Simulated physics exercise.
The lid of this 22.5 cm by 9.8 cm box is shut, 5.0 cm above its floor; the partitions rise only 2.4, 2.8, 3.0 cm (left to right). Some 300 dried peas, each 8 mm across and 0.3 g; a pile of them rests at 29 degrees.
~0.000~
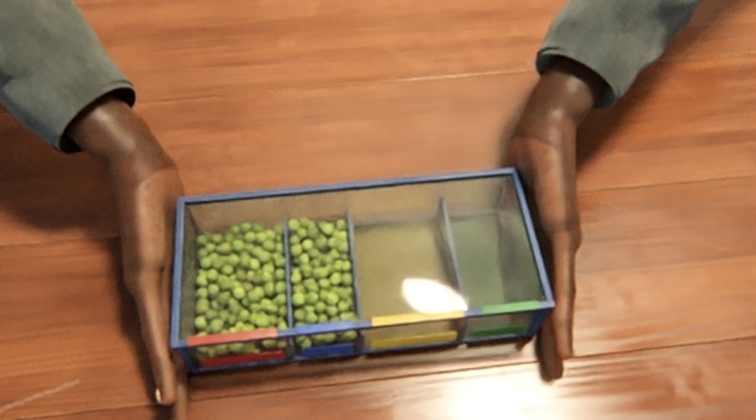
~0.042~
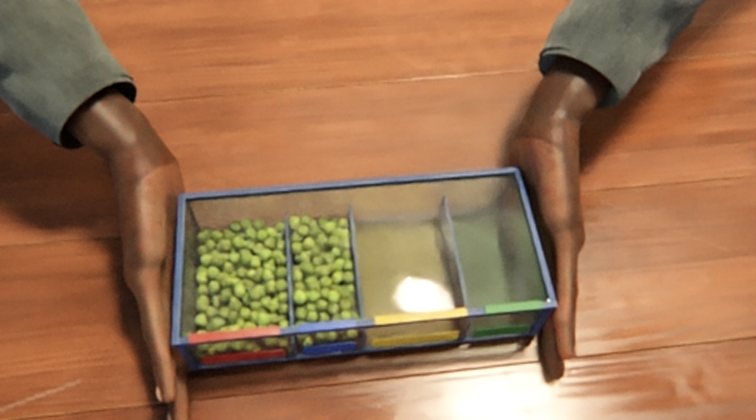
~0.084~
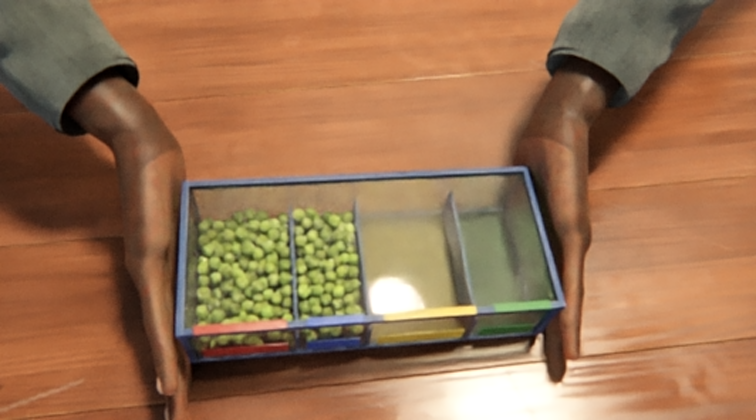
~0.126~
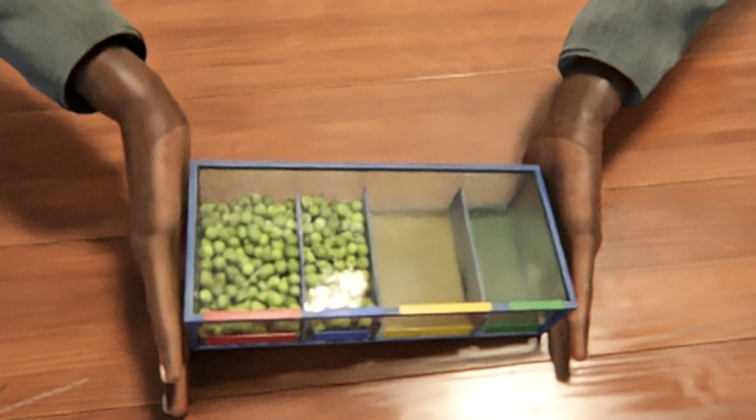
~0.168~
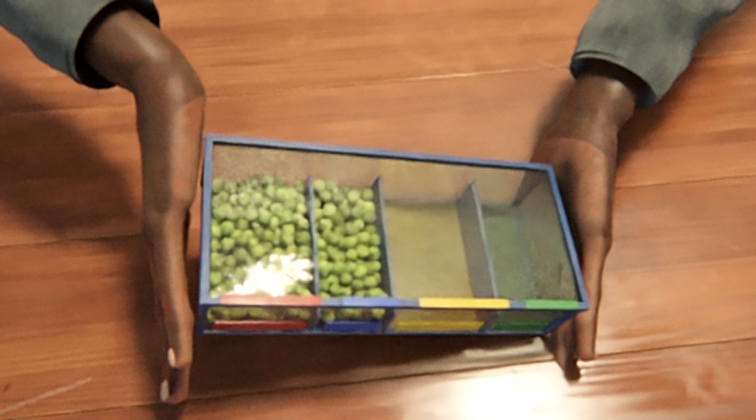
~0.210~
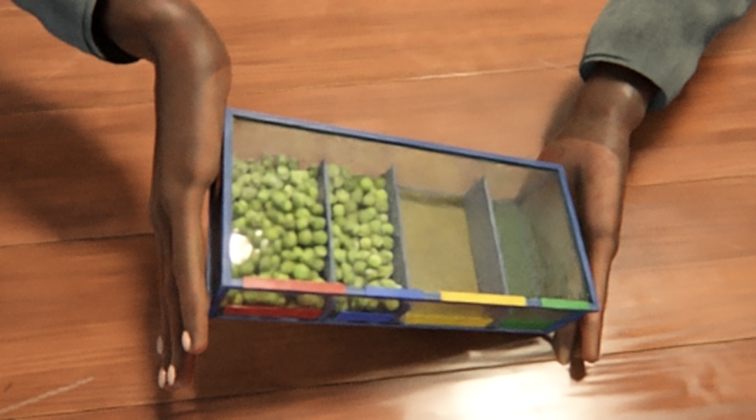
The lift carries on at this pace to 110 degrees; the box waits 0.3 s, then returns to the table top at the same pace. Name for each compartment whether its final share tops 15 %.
Red compartment: Under; blue compartment: Under; green compartment: Over; yellow compartment: Over.
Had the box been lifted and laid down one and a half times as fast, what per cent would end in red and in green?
Red 5, green 65.
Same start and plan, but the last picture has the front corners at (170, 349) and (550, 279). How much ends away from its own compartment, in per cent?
Then about 35 per cent.
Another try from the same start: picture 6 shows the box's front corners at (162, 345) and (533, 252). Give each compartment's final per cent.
Red 100, blue 0, green 0, yellow 0.
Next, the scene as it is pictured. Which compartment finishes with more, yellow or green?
It is the green one.
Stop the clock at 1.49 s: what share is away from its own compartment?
Roughly 100 per cent.
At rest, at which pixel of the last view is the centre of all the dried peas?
Around (493, 278).
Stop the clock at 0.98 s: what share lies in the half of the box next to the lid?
Some 80 per cent.
After 0.98 s, tilt 110 degrees; blue 25 %, green 50 %, yellow 30 %.
After 1.49 s, tilt 58 degrees; green 70 %, yellow 30 %.
After 2.06 s, tilt 0 degrees; green 75 %, yellow 25 %.
In the end, at 2.5 s, red 0 %, blue 0 %, green 75 %, yellow 25 %.
